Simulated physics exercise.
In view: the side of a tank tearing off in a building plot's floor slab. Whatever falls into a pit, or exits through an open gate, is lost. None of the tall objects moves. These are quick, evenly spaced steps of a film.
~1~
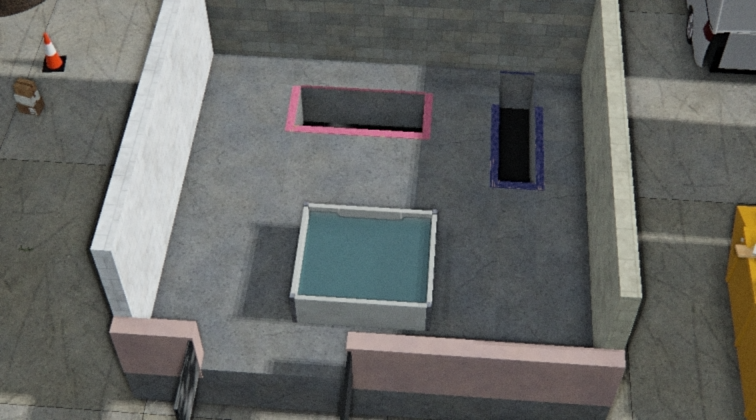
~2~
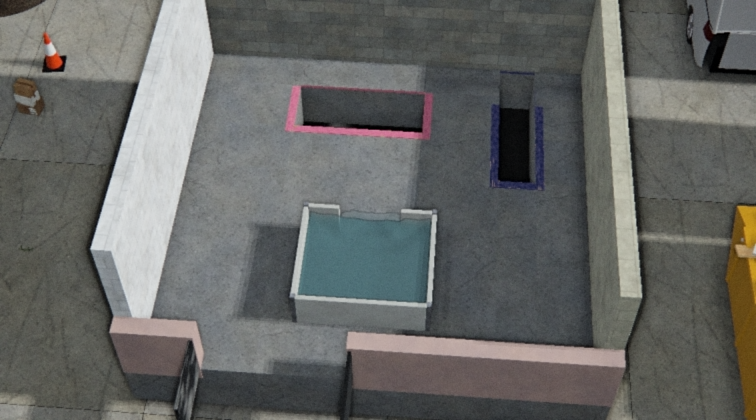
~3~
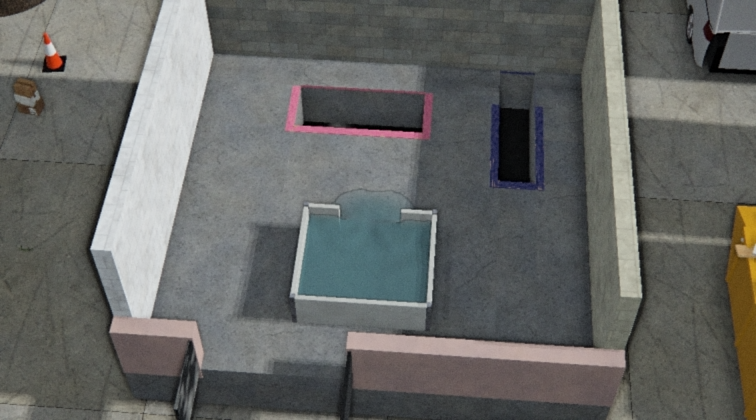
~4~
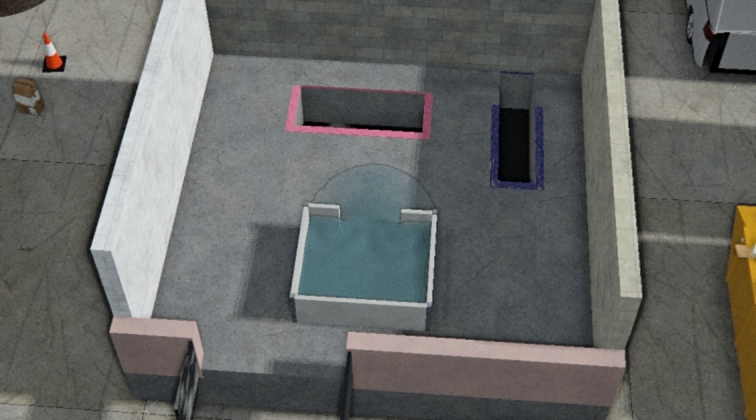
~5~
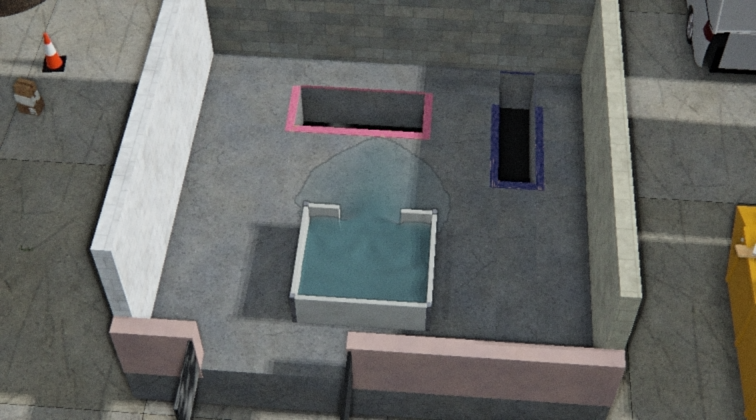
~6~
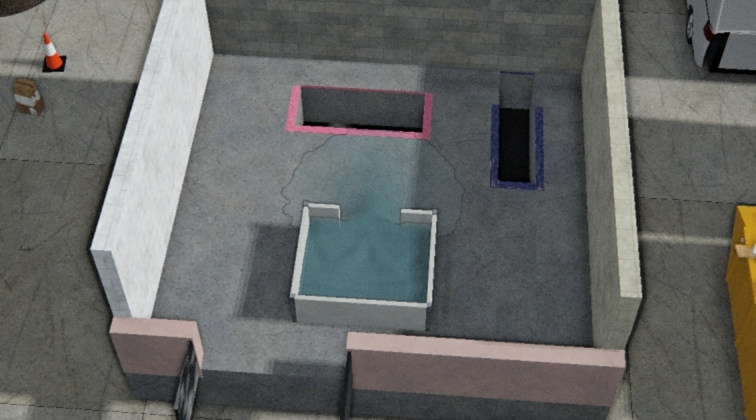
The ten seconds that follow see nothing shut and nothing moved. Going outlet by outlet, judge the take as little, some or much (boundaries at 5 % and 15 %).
My judgement: The gate ends up with little, the blue pit ends up with much, the pink pit ends up with much.
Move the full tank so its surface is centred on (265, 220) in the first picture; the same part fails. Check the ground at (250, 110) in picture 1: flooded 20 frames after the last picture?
Looking at that spot, it would be inundated.
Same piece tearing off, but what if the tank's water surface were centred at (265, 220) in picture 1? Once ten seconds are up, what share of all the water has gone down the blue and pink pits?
Shares - blue: 4 in a hundred; pink: 60 in a hundred.
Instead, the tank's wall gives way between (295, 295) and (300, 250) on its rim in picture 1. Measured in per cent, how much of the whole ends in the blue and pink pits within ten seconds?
Blue 2 %, pink 20 %.
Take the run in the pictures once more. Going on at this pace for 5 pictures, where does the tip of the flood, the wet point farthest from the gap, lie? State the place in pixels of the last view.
Near (461, 94).
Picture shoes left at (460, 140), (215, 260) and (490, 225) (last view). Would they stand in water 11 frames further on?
Well, in turn they'd be wet underfoot, dry underfoot and dry underfoot.
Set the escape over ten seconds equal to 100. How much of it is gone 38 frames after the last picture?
By my reckoning, 80 %.
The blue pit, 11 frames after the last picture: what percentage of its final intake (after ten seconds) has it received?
About 20 per cent.
A moment on, water covers 20 % of the floor; the gate 0 %, the blue pit 0 %, the pink pit 8 %.
Next, water covers 30 % of the floor; the gate 0 %, the blue pit 3 %, the pink pit 19 %.
Then, water covers 25 % of the floor; the gate 0 %, the blue pit 8 %, the pink pit 29 %.
Later, water covers 30 % of the floor; the gate 0 %, the blue pit 14 %, the pink pit 41 %.
In the end, water covers 20 % of the floor; the gate 0 %, the blue pit 18 %, the pink pit 51 %.
